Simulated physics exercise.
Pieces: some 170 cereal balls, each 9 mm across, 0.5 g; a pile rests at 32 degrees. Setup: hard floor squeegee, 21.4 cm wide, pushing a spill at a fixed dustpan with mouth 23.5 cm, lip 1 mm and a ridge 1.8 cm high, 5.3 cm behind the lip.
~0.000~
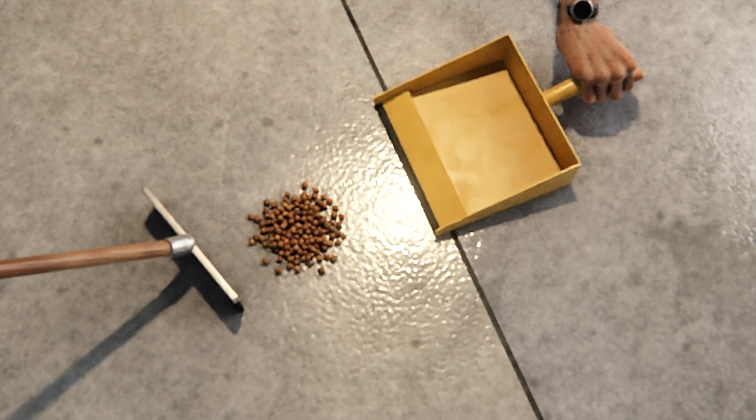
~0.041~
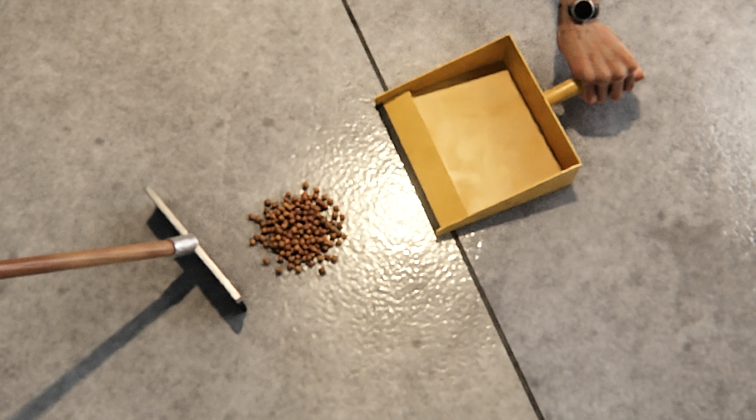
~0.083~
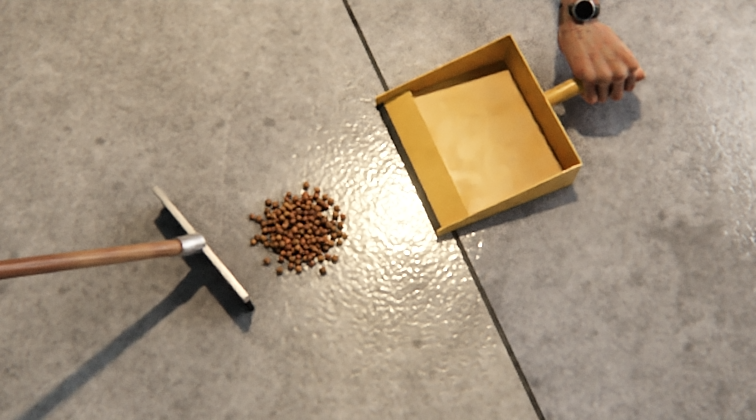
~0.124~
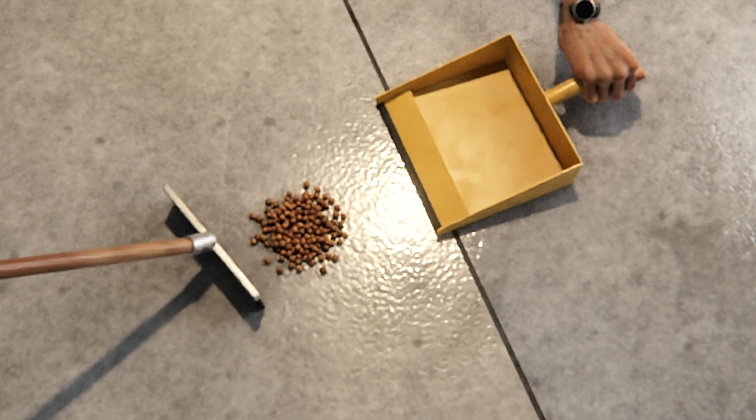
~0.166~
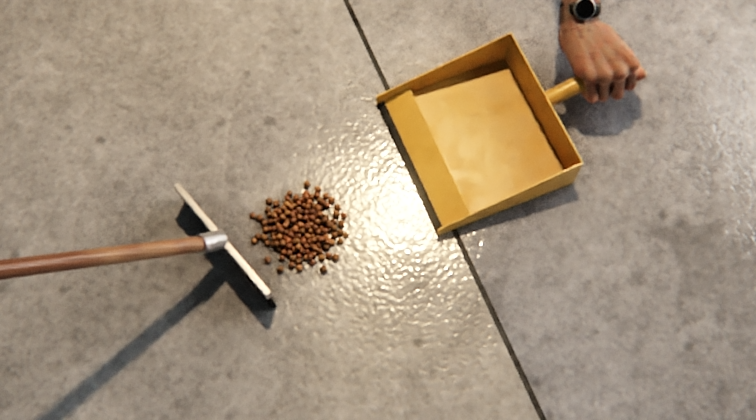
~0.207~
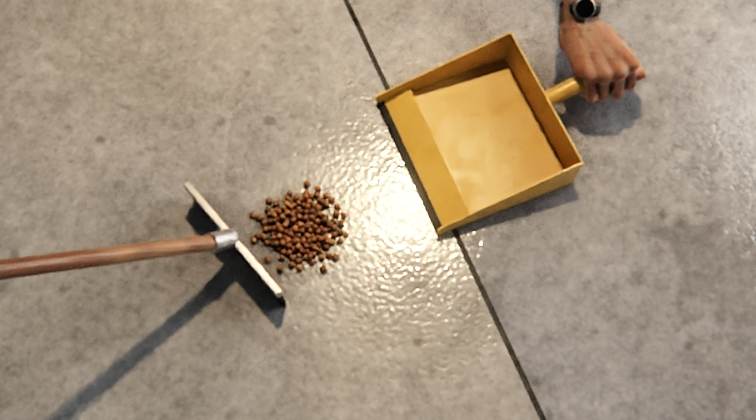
A squeegee with a wooden handle slides a short way rightward across the floor at the left, its blade drawing close to a pile of small brown balls that stays still. A hand wearing a dark watch holds a yellow dustpan motionless at the upper right. The setting is a grey, partly glossy floor with a dark seam, seen from above by a steady camera.
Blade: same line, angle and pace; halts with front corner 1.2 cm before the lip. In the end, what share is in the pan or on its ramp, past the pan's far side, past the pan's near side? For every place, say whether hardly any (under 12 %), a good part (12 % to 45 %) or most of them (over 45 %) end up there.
Pan: A low share. Far side: A low share. Near side: A low share.
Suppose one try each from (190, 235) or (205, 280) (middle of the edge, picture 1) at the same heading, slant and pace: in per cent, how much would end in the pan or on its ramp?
First try about 5 per cent, second about 0 per cent.
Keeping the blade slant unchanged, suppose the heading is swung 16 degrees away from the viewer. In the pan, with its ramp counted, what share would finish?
The pan, ramp included, would get around 15 per cent.
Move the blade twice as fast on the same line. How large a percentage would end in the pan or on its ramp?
Then around 5 per cent.
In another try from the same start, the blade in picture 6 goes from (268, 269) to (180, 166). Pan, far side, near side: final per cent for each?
Per cent by place - pan 20, far side 5, near side 0.
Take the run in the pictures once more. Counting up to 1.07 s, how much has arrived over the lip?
0 %.
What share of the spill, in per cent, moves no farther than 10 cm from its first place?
The figure is some 25 percent.
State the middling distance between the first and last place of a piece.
I'd say close to 14 cm.
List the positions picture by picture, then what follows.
Blade from (235, 299) to (147, 193), moved 0.0 cm, 0 of the pieces shifted so far; middle of the pieces at (298, 226); pan at (482, 139), in the first frame.
Blade from (238, 299) to (150, 193), moved 0.3 cm, 0 of the pieces shifted so far; middle of the pieces at (298, 226), in the second frame.
Blade from (246, 298) to (158, 192), moved 1.2 cm, 0 of the pieces shifted so far; middle of the pieces at (299, 226), in the third frame.
Blade from (256, 296) to (168, 191), moved 2.7 cm, 0 of the pieces shifted so far; middle of the pieces at (299, 225), in the fourth frame.
Blade from (268, 295) to (179, 189), moved 4.2 cm, 0 of the pieces shifted so far; middle of the pieces at (300, 225), in the fifth frame.
Blade from (279, 293) to (189, 188), moved 5.6 cm, 0 of the pieces shifted so far; middle of the pieces at (300, 225); pan at (484, 138). The blade's pace is about 0.36 m/s, heading 17 degrees towards the viewer's side, in the sixth frame.
Then, at 0.53 s, middle of the blade 16 cm from the lip; 0 % over the lip, far side 0 %, near side 0 %.
After 0.74 s, middle of the blade 9 cm from the lip; 0 % over the lip, far side 0 %, near side 5 %.
Then, at 1.07 s, middle of the blade 5 cm from the lip; 0 % over the lip, far side 0 %, near side 10 %.
At rest (1.4 s), pan 0 %, far side 0 %, near side 10 %, in front of the lip or behind the blade 90 %.
